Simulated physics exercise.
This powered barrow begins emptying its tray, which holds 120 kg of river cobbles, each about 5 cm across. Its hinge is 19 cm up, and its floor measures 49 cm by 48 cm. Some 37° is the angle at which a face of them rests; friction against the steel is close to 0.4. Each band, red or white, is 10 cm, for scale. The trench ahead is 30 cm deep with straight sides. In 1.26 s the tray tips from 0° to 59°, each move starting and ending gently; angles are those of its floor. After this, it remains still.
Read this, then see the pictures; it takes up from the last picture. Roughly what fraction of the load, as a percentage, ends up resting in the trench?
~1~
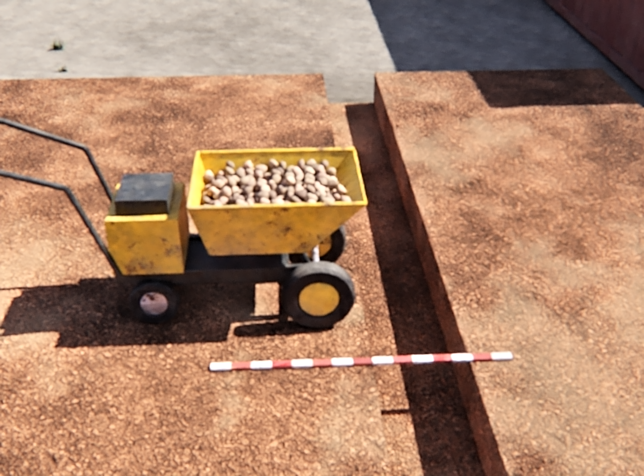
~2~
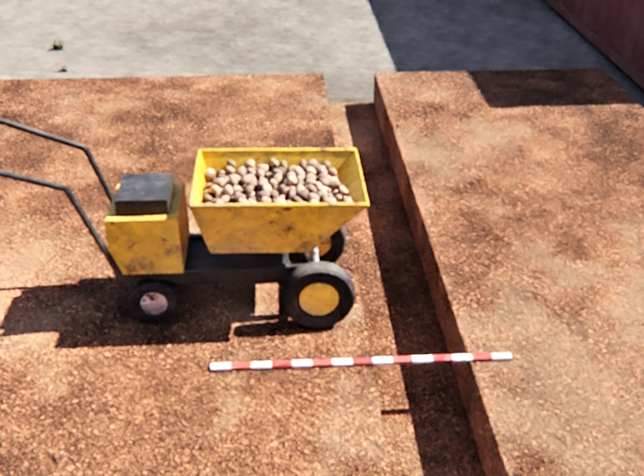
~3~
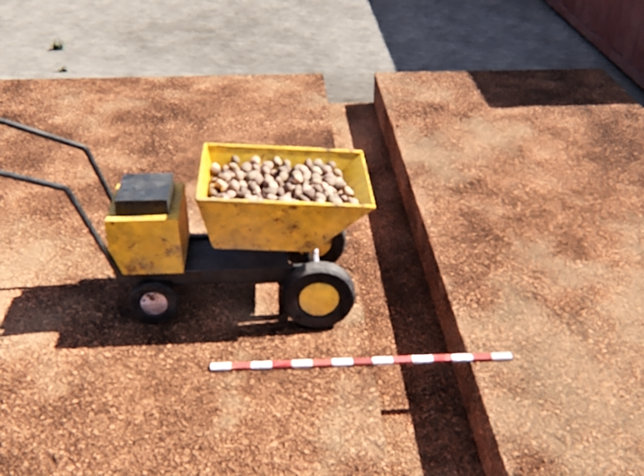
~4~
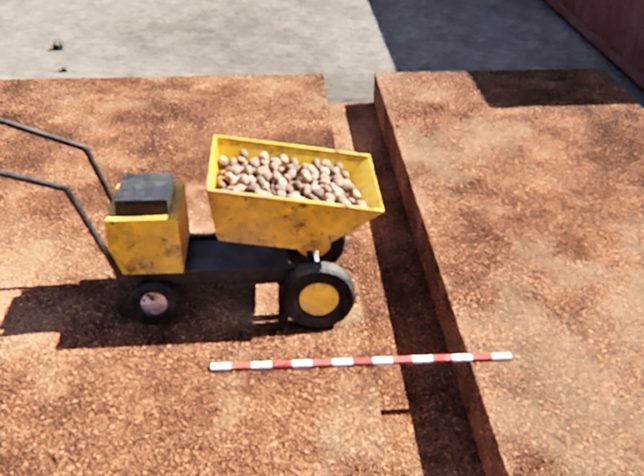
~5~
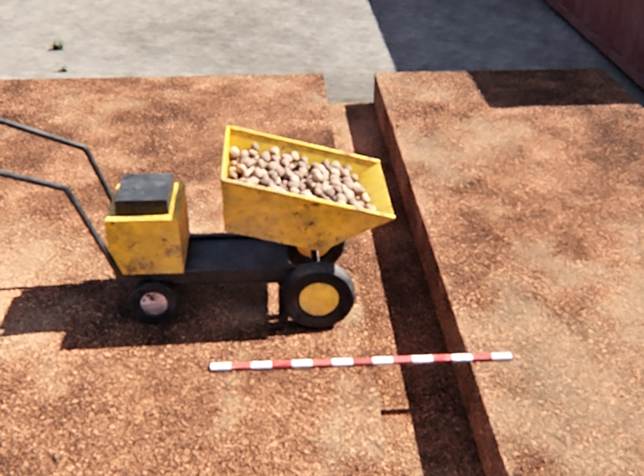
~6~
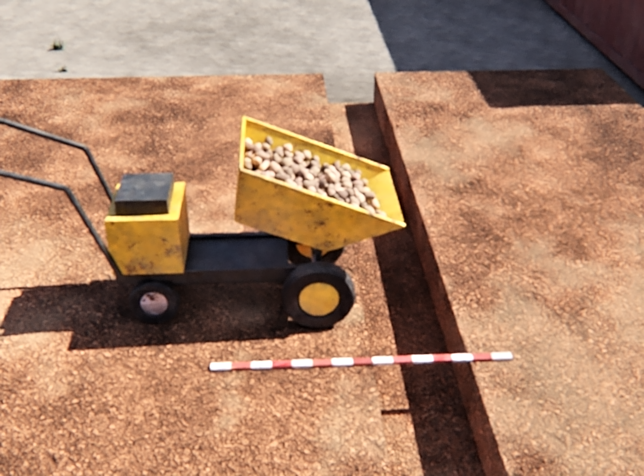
Roughly 50 per cent of the load.
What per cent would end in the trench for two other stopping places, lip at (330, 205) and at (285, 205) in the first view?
I'd expect close to 80 per cent at the first and 85 per cent at the second.
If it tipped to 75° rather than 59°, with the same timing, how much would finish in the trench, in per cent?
Expect roughly 50 per cent.
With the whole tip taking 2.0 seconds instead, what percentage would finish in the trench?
Close to 55 per cent then.
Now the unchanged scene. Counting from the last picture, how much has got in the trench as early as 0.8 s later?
By then, around 10 percent.
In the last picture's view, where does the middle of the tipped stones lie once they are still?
The resting stones are centred at roughly (440, 313).
Then, 0.4 s after the last picture the floor is at 50°, 100 % in the tray; the foremost stones are at (410, 228).
Then, 0.8 s after the last picture the floor is at 59°, 81 % in the tray, 9 % in the trench, 10 % past the trench; the foremost stones are at (480, 283).
Then, 1.2 s after the last picture the floor is at 59°, 50 % in the tray, 15 % in the trench, 35 % past the trench; the foremost stones are at (548, 287).
Then, 3.1 s after the last picture the floor is at 59°, 12 % in the tray, 50 % in the trench, 38 % past the trench; the foremost stones are at (611, 296).
